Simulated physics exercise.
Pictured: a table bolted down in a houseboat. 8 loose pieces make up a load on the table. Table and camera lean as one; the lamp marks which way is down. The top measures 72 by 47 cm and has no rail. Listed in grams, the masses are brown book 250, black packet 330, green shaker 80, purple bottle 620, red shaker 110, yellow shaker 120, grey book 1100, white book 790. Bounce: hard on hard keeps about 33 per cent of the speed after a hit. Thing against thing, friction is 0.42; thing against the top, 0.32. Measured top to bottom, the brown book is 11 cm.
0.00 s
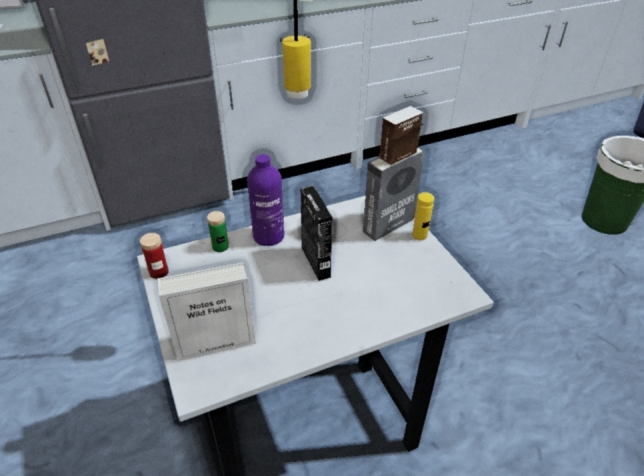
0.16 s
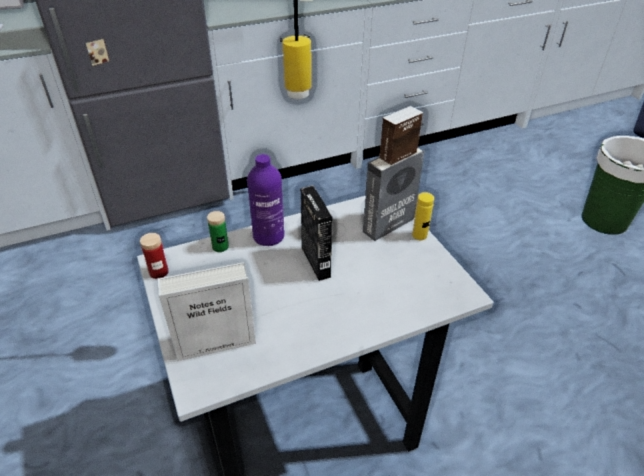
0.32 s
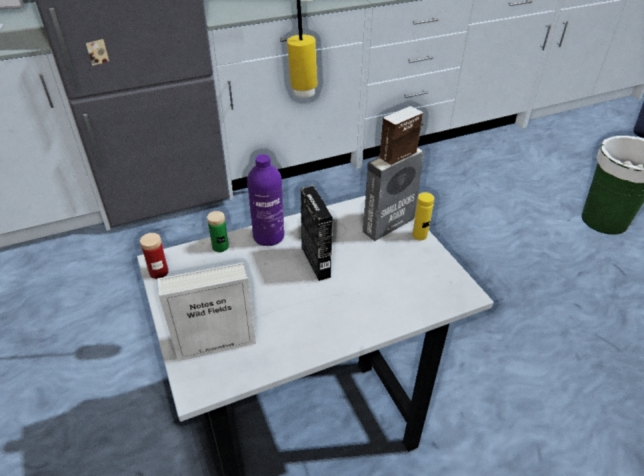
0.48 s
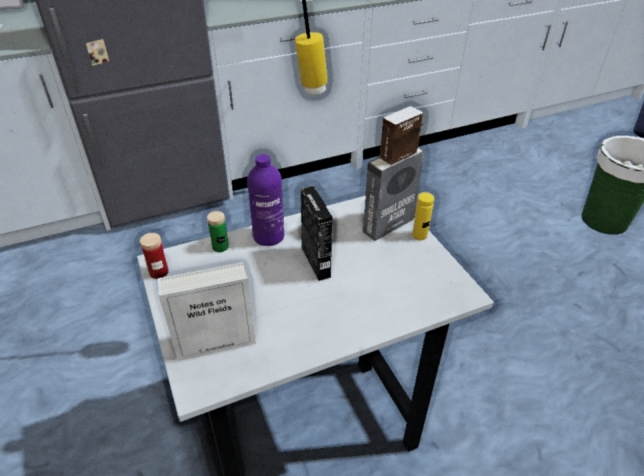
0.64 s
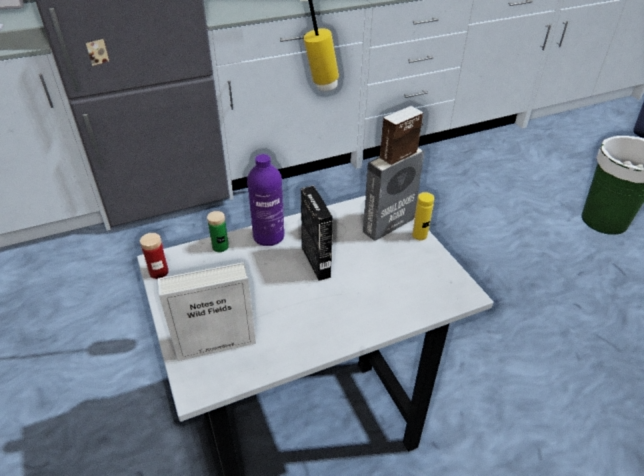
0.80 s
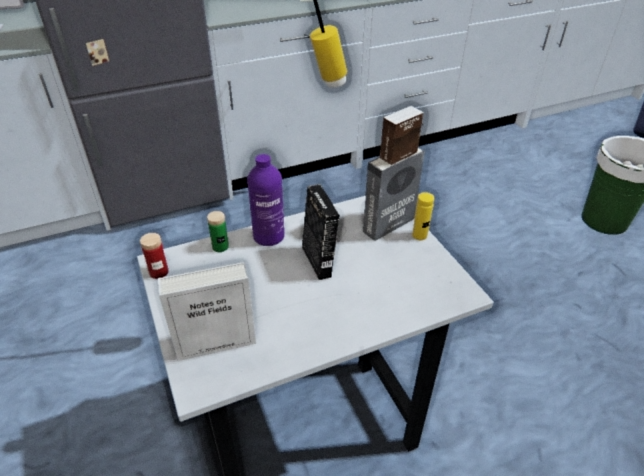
A yellow lamp hanging above a white table swung steadily to the right, and then the black packet among the bottles, shakers and books tilted slightly while everything else stayed put.
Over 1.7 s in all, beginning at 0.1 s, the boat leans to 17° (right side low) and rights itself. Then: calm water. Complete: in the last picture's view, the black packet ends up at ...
... around (368, 250).
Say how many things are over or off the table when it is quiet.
It adds up to 1.
After 1.10 s, floor tilted 16°, right side down; black packet on its side near (352, 243); brown book moved 2 cm; grey book moved 2 cm.
After 1.20 s, floor tilted 14°, right side down; black packet on its side near (360, 250); brown book moved 4 cm; grey book moved 3 cm.
In the end (2.3 s), toppled on the table, black packet; the other 7 under 5 cm from the start. At the end, from the last picture's camera, black packet near (368, 250).
